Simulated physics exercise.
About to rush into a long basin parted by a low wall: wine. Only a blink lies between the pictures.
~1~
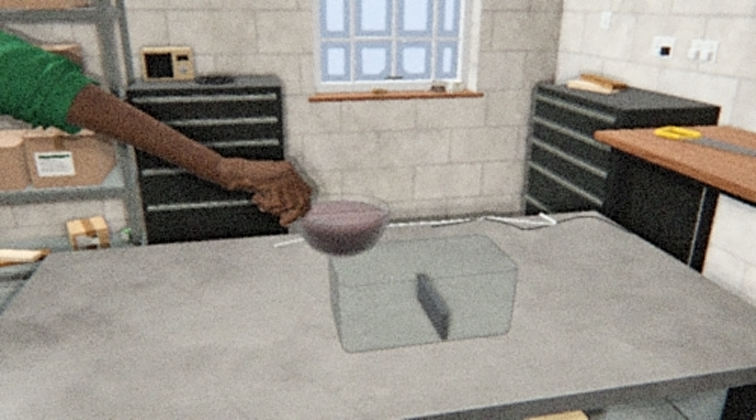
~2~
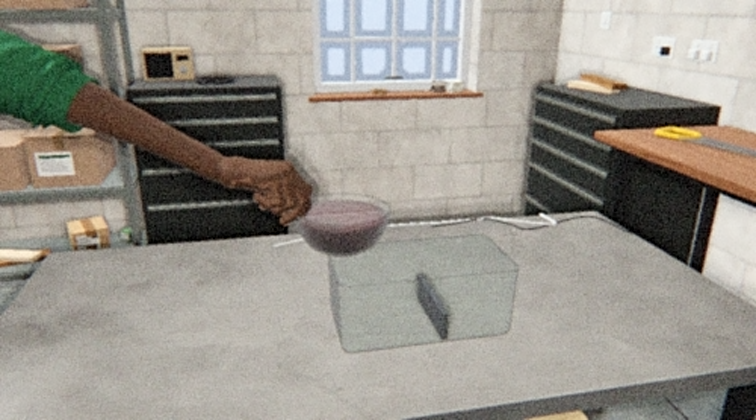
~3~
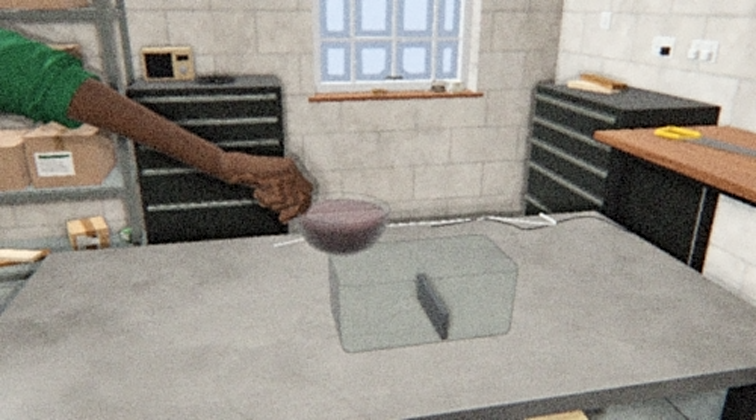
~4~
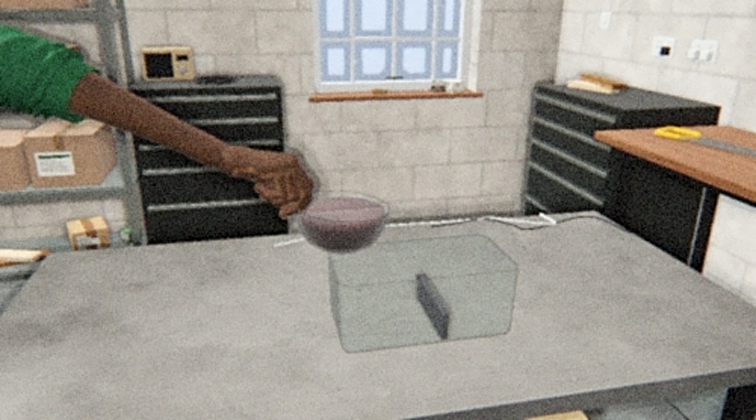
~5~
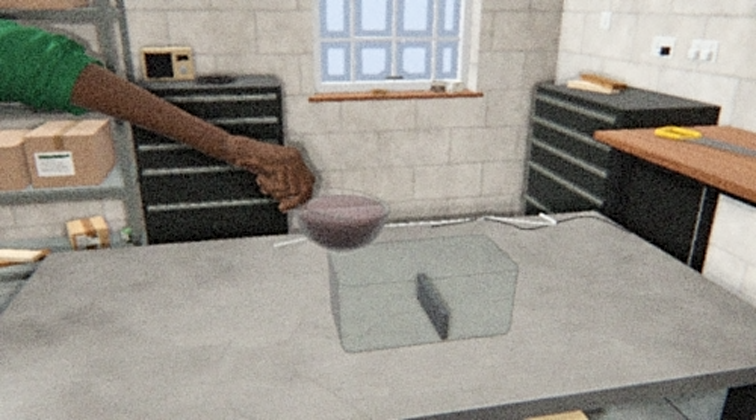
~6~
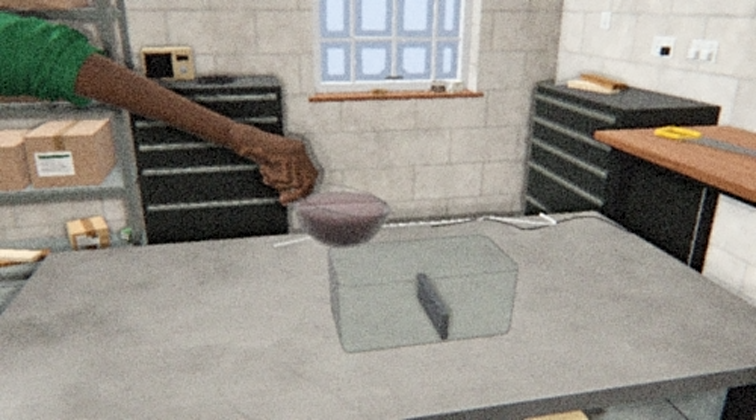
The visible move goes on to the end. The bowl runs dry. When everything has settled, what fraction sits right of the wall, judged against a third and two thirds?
Top band.
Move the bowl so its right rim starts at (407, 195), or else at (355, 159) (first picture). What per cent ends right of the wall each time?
The first start yields 90 per cent, the second 45 per cent.
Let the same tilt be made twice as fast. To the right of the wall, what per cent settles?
Roughly 65 in a hundred.
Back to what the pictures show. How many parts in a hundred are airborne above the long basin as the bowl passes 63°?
Roughly 35 %.
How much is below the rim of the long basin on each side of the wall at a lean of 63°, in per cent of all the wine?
About 10 per cent left, 0 per cent right.
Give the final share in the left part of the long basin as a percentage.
I'd put it at about 20 per cent.
A moment on, the bowl is tipped part way and 51 per cent is still to pour, 10 is left of the wall and 2 right of it.
Next, the bowl is tipped on its side and 5 per cent is still to pour, 12 is left of the wall and 67 right of it.
Then the bowl is tipped on its side and 0 per cent is still to pour, 19 is left of the wall and 80 right of it.
Later the bowl is tipped on its side and 0 per cent is still to pour, 19 is left of the wall and 80 right of it.
Finally, 19 per cent lies left of the wall, 80 right of it and 1 outside.
